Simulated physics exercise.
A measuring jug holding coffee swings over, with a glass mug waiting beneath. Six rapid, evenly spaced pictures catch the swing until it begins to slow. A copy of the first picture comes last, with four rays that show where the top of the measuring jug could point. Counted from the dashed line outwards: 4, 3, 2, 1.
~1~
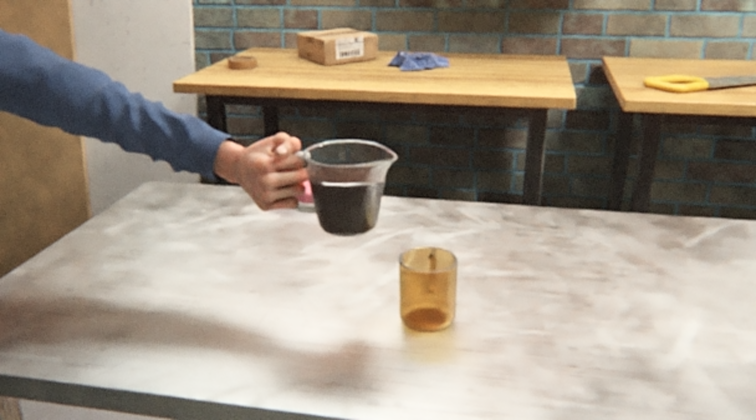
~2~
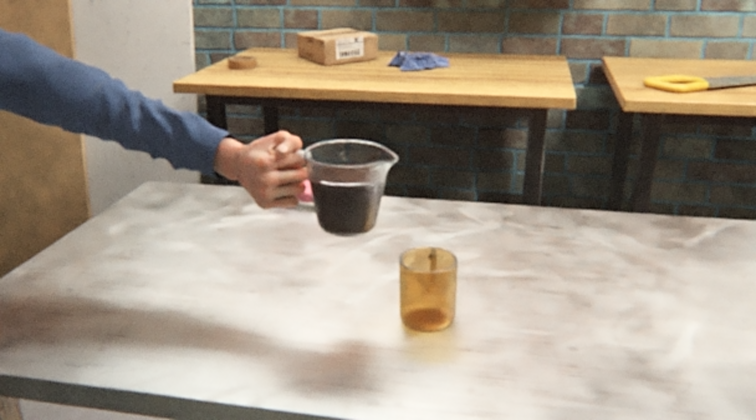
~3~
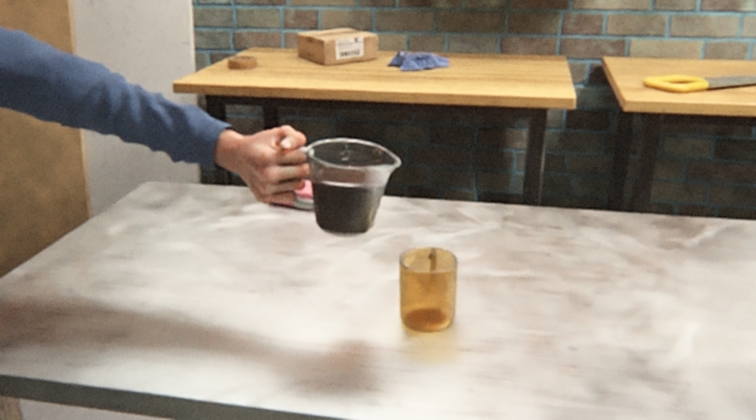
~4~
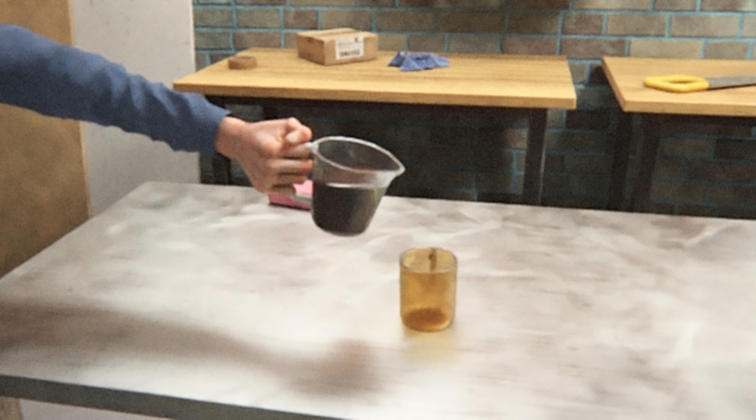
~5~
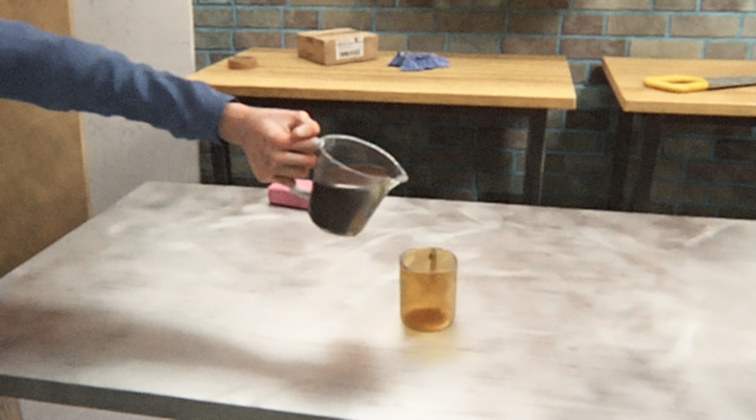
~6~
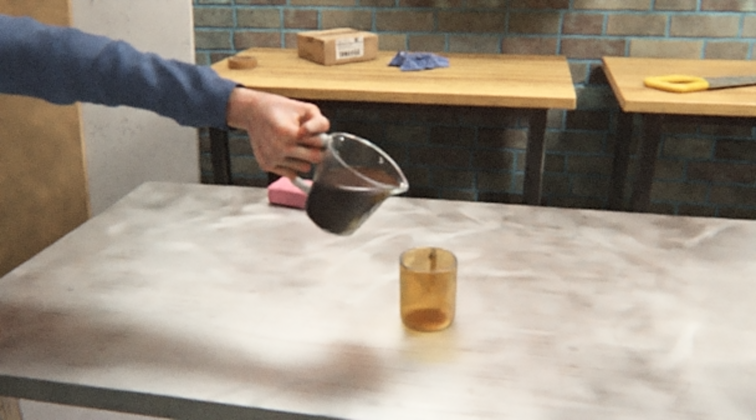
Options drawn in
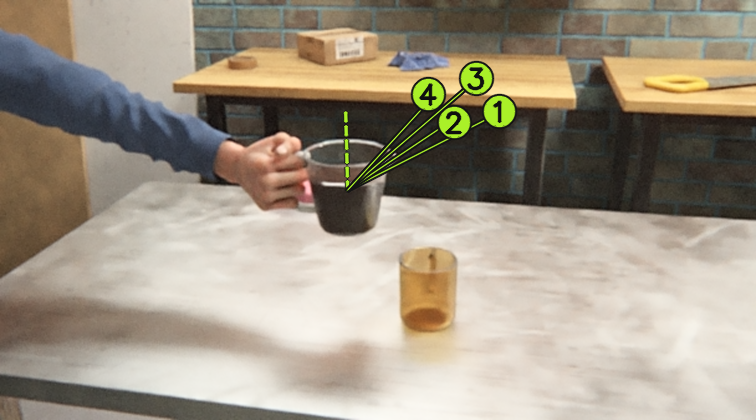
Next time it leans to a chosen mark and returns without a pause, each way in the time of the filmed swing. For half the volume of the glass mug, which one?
1 beats the others.
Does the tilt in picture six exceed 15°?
Yes.
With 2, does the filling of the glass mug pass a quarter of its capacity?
Yes, clearly.
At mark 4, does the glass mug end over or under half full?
Under half.
In lime, 1 at (484, 120); 2 at (437, 129); 3 at (463, 90); 4 at (420, 110).
Choosing 1, the glass mug ends with about 50 % of what it can hold.
Choosing 2, the glass mug ends with about 37 % of what it can hold.
Choosing 3, the glass mug ends with about 24 % of what it can hold.
Choosing 4, the glass mug ends with about 14 % of what it can hold.
